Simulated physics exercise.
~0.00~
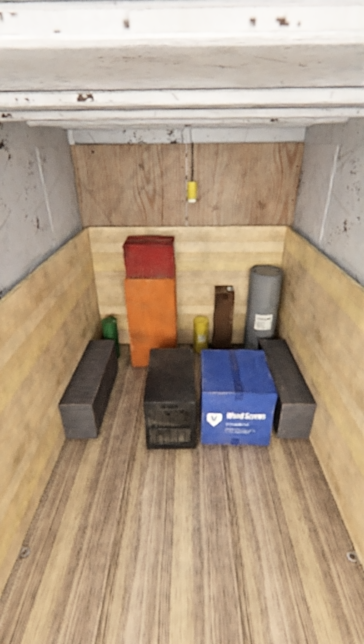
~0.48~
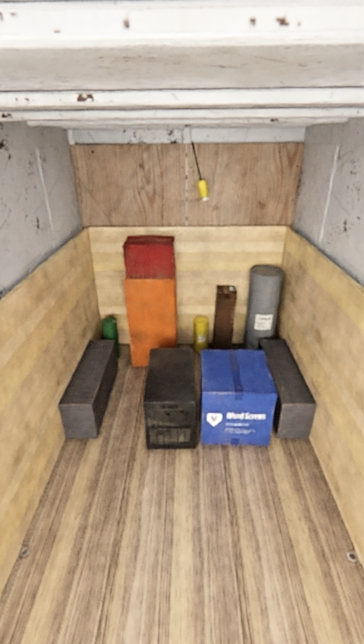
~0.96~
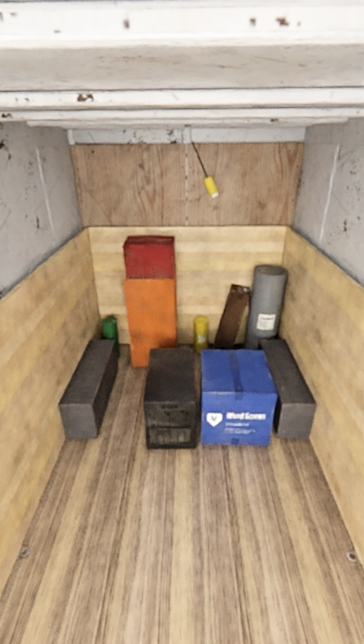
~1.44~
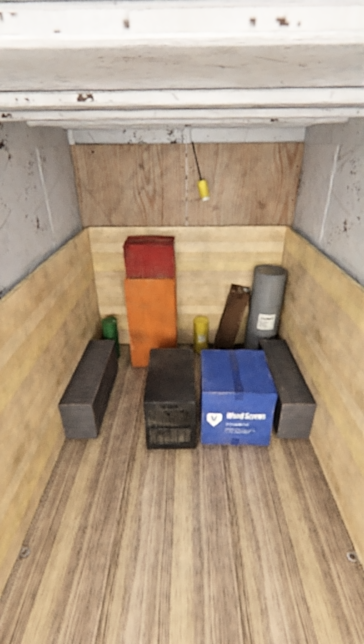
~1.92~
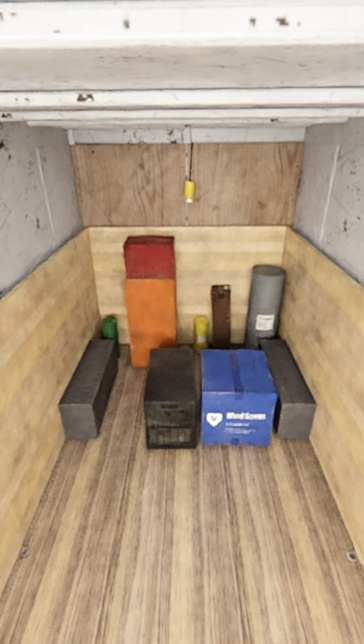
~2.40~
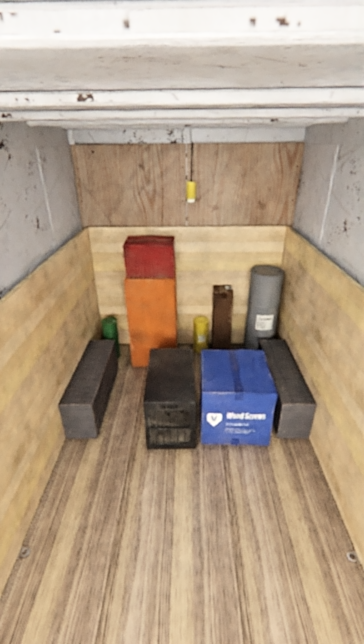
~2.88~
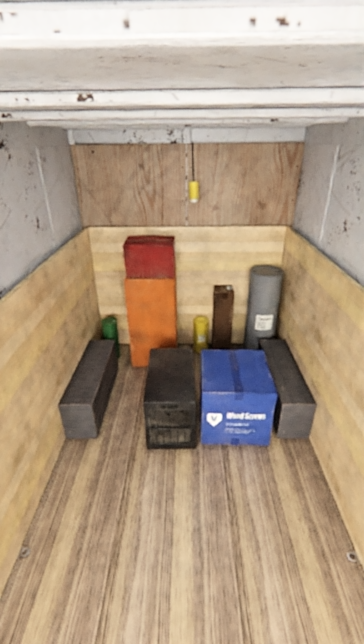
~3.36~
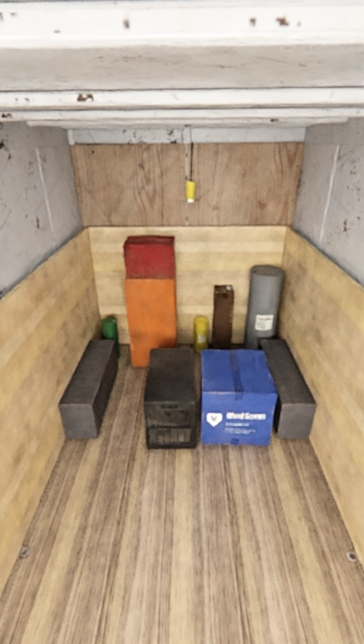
We see boxes, canisters and a grey drum in a wood-lined van bay as a yellow hanging lamp swings right and a narrow brown box tips toward the drum. The lamp swings back, the brown box returns upright, and the load ends close to its starting arrangement.
